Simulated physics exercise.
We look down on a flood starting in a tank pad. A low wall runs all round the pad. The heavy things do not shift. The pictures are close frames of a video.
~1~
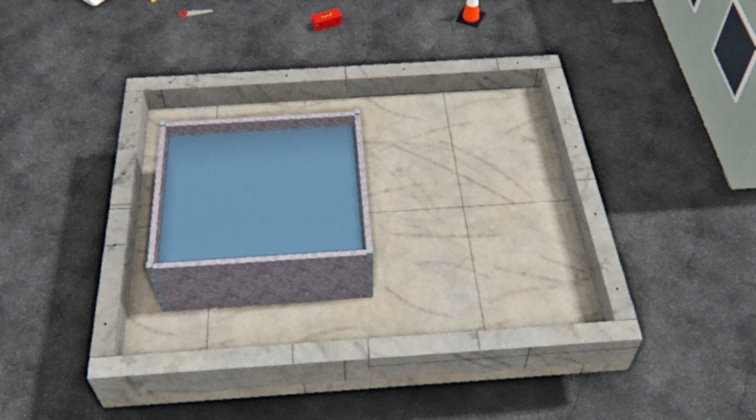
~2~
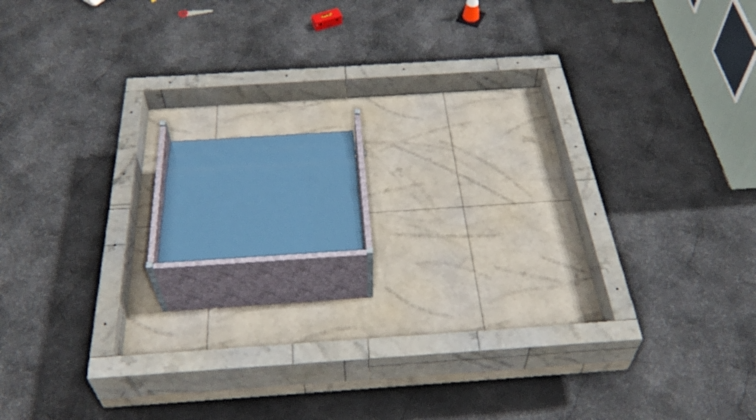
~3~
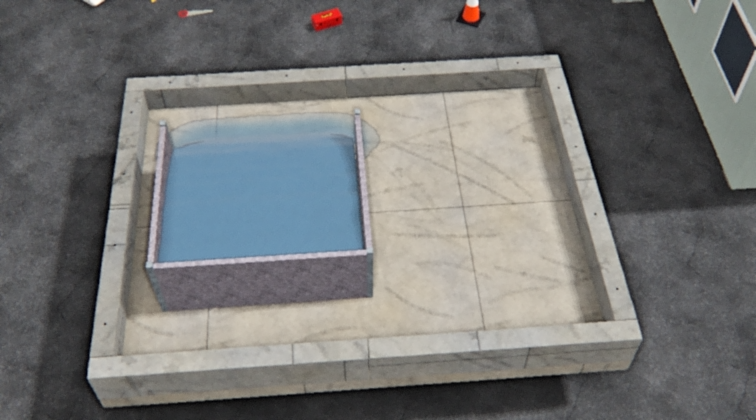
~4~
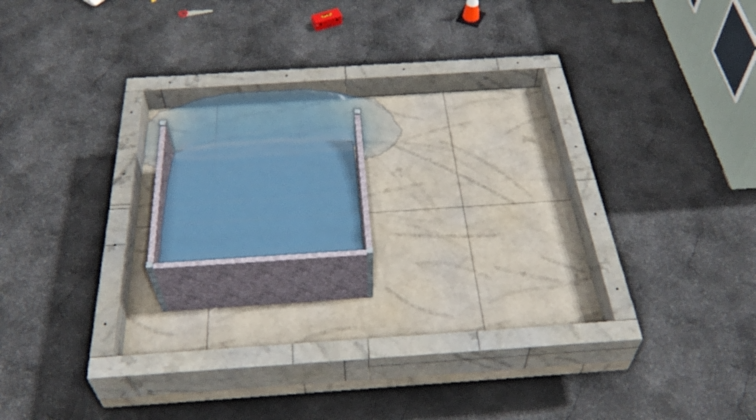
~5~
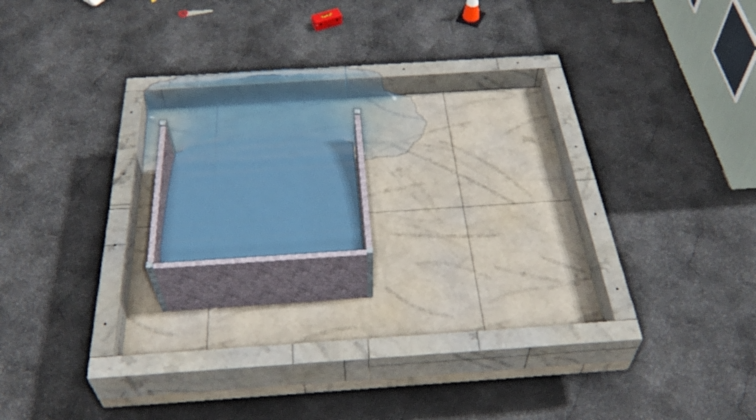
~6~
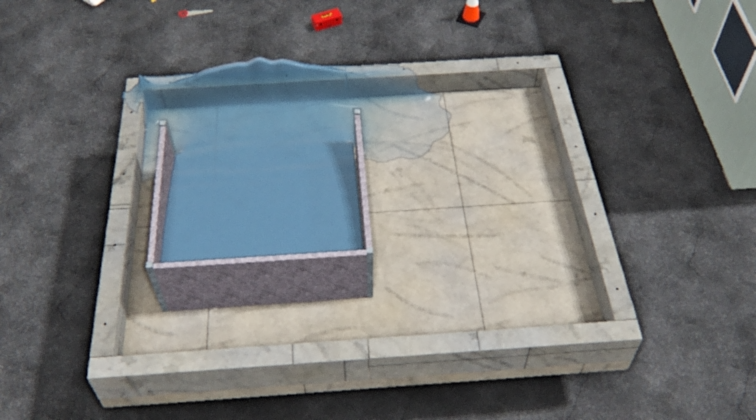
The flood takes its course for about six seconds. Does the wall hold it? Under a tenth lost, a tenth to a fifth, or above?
The share lost is between a tenth and a fifth.
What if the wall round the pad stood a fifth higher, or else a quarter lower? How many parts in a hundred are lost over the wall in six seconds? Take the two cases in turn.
Roughly 8 per cent, then 26 per cent.
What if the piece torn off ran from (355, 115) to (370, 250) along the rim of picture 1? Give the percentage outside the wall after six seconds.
Some 6 per cent.
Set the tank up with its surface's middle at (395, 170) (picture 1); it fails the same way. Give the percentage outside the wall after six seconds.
I make it 14 per cent.
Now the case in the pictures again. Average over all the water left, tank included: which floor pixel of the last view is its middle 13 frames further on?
Near (292, 174).
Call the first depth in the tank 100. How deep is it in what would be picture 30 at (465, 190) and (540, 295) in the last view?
Roughly 4 and 14 per cent, in turn.
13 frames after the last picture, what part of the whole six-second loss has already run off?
Roughly 95 per cent.
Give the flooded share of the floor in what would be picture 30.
Close to 90 %.
A moment on, water covers 30 % of the floor; the low wall has let 3 % over.
Next, water covers 35 % of the floor; the low wall has let 8 % over.
Then, water covers 55 % of the floor; the low wall has let 15 % over.
Later, water covers 70 % of the floor; the low wall has let 16 % over.
In the end, water covers 80 % of the floor; the low wall has let 16 % over.
